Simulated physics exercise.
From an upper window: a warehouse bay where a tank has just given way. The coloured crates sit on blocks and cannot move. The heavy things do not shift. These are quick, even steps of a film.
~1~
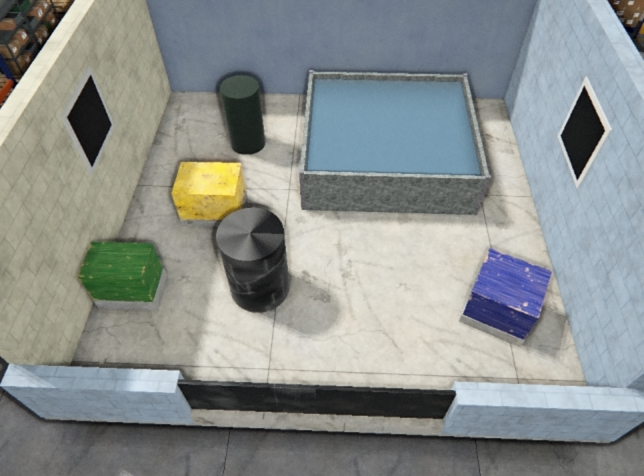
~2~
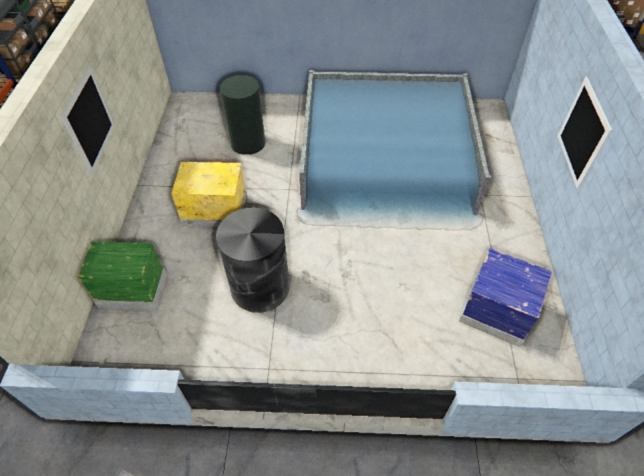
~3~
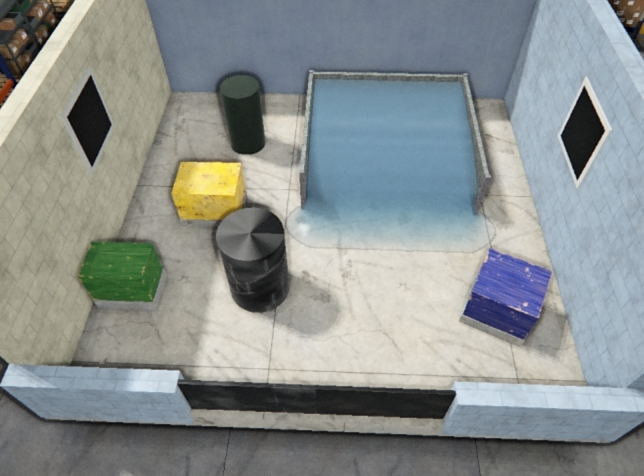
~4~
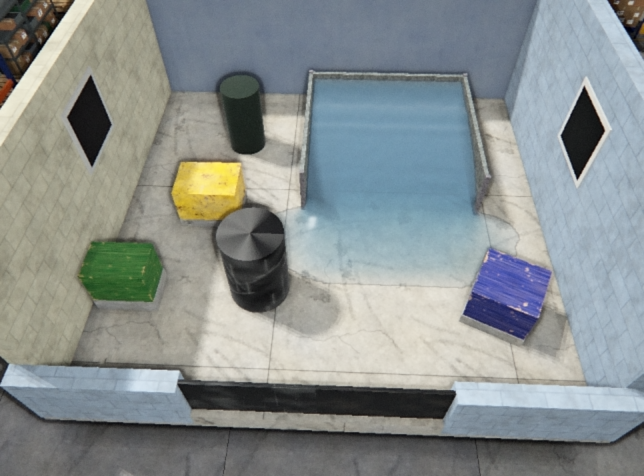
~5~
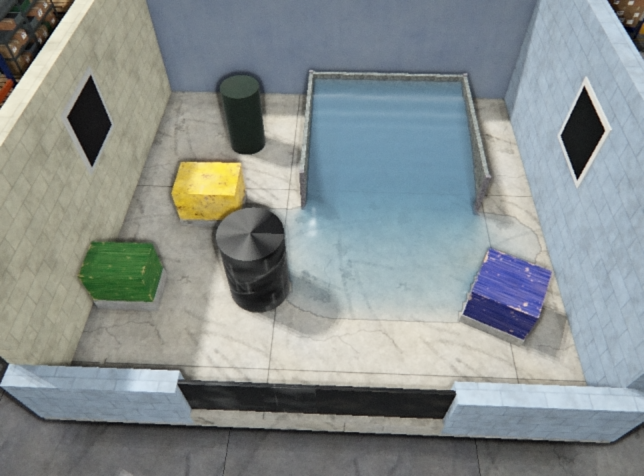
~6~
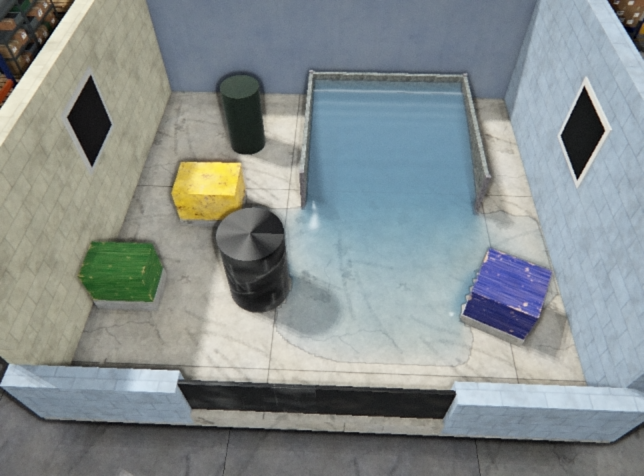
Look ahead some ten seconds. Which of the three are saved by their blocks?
The green crate is soaked; the blue crate is soaked; the yellow crate is soaked.
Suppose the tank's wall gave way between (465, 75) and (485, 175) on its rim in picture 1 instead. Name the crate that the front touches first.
First comes the crate marked blue.
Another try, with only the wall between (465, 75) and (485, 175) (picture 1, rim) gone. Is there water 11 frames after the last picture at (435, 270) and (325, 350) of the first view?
In turn: Wet, free of water.
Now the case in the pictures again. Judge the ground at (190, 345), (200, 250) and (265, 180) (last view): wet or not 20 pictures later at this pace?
In that order: Wet, covered, clear.
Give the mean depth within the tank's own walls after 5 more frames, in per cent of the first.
Roughly 56 per cent.
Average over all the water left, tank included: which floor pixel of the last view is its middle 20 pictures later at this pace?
I would point to (361, 277).
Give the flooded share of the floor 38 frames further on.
Roughly 95 per cent.
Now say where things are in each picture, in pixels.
In the first frame, still water in the open tank at (390, 124).
In the second frame, water pours out at (390, 200) and has run to (479, 215).
In the third frame, the front is at (490, 231), out from the gap at (390, 201).
In the fourth frame, the front is at a hidden place, out from the gap at (390, 202).
In the fifth frame, the front is at a hidden place, out from the gap at (390, 202).
In the sixth frame, water pours out at (390, 202) and has run to (317, 348).
A moment on, water covers 40 % of the floor; the green crate water round its plinth, the blue crate water round its plinth, the yellow crate water round its plinth.
Next, water covers 55 % of the floor; the green crate water round its plinth, the blue crate water round its plinth, the yellow crate water round its plinth.
Then, water covers 70 % of the floor; the green crate water round its plinth, the blue crate water round its plinth, the yellow crate water round its plinth.
Later, water covers 95 % of the floor; the green crate water round its plinth, the blue crate water round its plinth, the yellow crate water round its plinth.
In the end, water covers 100 % of the floor; the green crate was topped, the blue crate was topped, the yellow crate was topped.
